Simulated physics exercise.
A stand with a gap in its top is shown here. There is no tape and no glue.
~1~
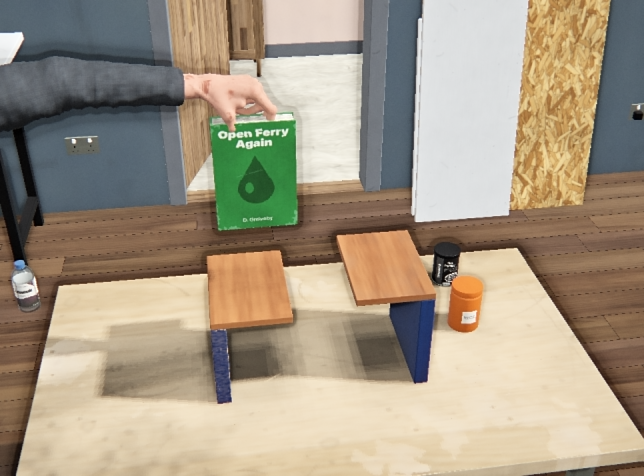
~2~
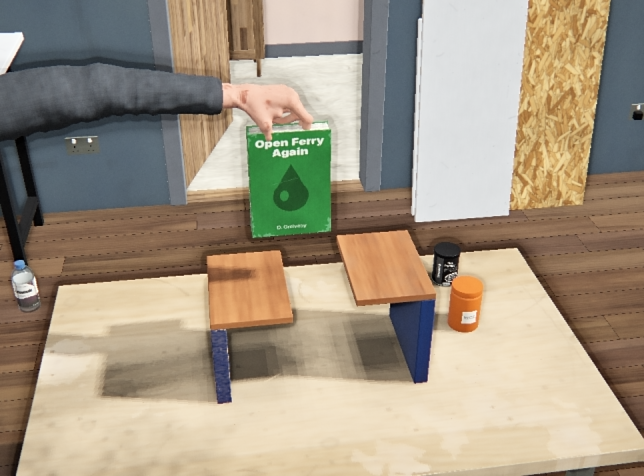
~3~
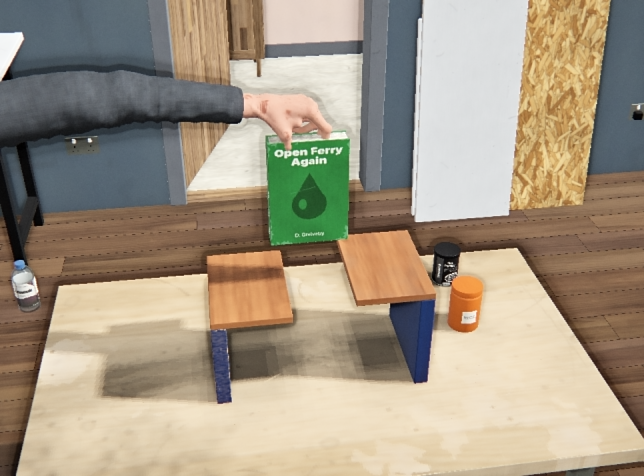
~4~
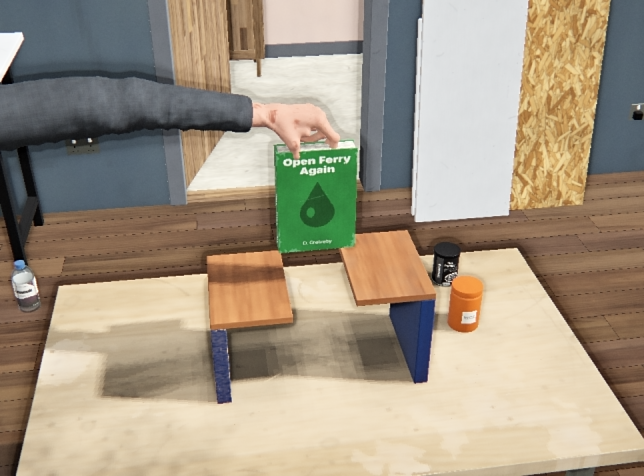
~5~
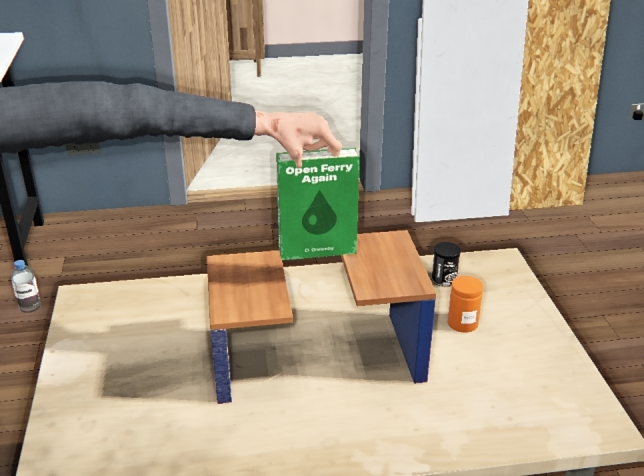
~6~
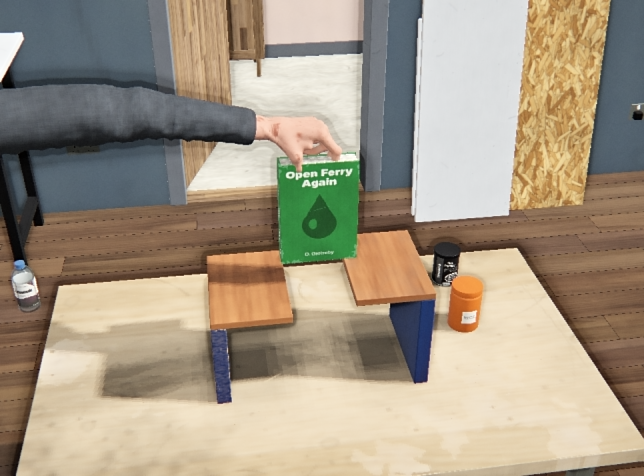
On a light wooden table in a room, a hand holds a green book upright, carries it rightward above a two-part stand, then lowers it over the gap beside an orange jar and a black one, slowing to near stillness.
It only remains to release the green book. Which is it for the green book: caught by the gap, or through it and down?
The green book is caught by the gap.
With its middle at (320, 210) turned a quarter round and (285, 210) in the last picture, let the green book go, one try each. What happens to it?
Try 1: Falls through. Try 2: Stuck.
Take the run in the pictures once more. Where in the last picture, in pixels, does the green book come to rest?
Pretty much around (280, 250), I'd say.
Then, 0.30 s after the last picture, green book tipped 35° from how it was near (299, 242).
Then, 0.40 s after the last picture, green book on its side near (294, 250).
At rest, tipped over on the stand or table, green book; the other 2 in place. Seen from the same camera at the end, green book near (280, 250). The book lodges.
